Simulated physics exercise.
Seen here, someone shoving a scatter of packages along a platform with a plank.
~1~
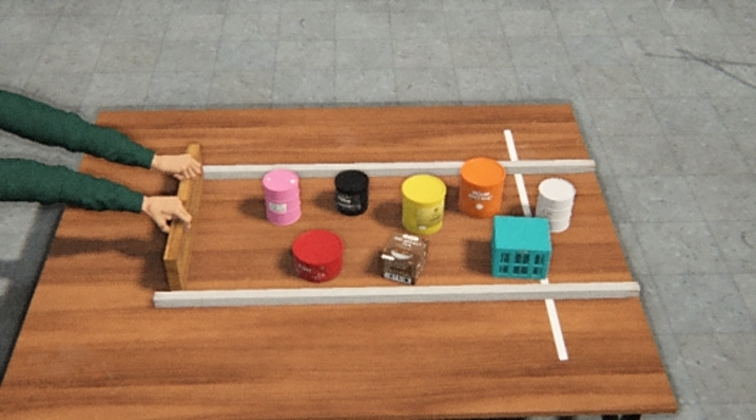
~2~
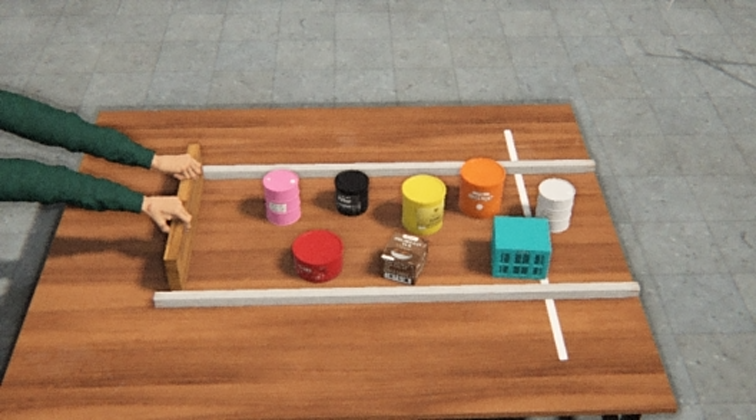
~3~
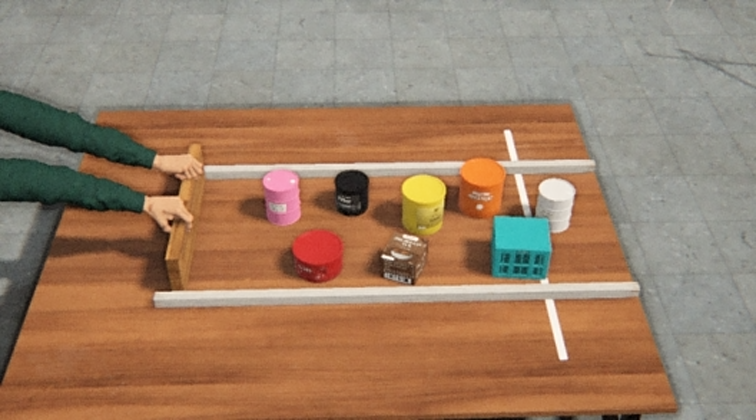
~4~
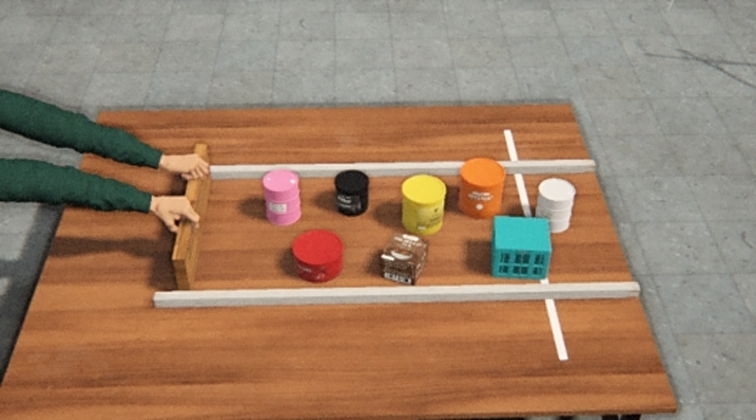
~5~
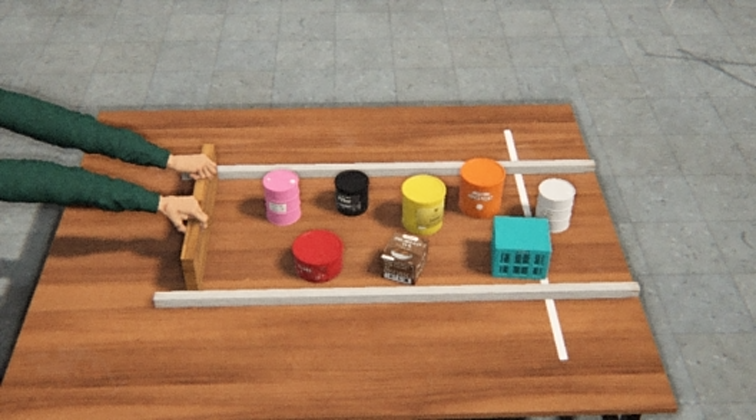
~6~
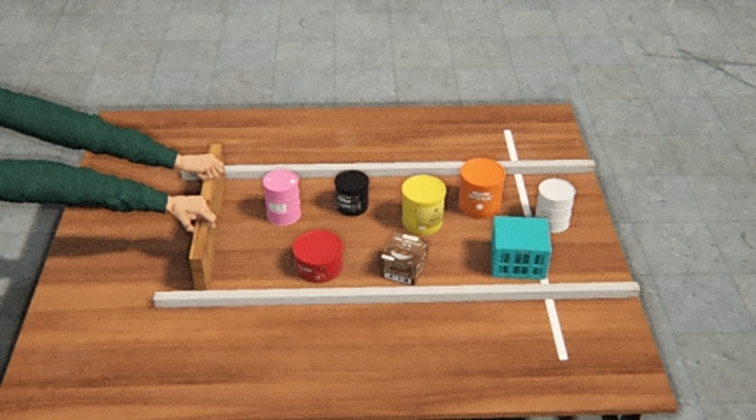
The clip opens on a wooden table where two green-sleeved hands grip an upright plank at the left, with colourful containers, a brown box and a turquoise crate scattered between two pale rails. The hands then slide the plank slightly rightward, still short of the items, which stay in place.
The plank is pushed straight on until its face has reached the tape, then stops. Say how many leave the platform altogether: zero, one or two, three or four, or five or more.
The number that fall off is one or two.
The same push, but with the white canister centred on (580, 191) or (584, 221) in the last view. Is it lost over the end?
Place by place, it comes down; survives.
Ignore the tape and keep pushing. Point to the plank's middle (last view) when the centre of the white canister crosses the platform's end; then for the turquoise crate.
Near (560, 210) and (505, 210).
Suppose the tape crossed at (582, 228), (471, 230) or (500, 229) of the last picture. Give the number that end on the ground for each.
In that order 4, 0 and 0.
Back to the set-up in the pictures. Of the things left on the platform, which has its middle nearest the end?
It is the brown box.
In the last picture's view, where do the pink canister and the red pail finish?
The pink canister at (545, 192), the red pail at (566, 254).
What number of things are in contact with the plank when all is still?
4 of them.
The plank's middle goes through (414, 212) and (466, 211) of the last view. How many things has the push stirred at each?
By then 6, and 7.
Soon after, none off yet; white canister at rest near (554, 206); turquoise crate at rest near (520, 248); orange pail at rest near (481, 189).
By the end, the number that fall off is one or two; fallen, turquoise crate.
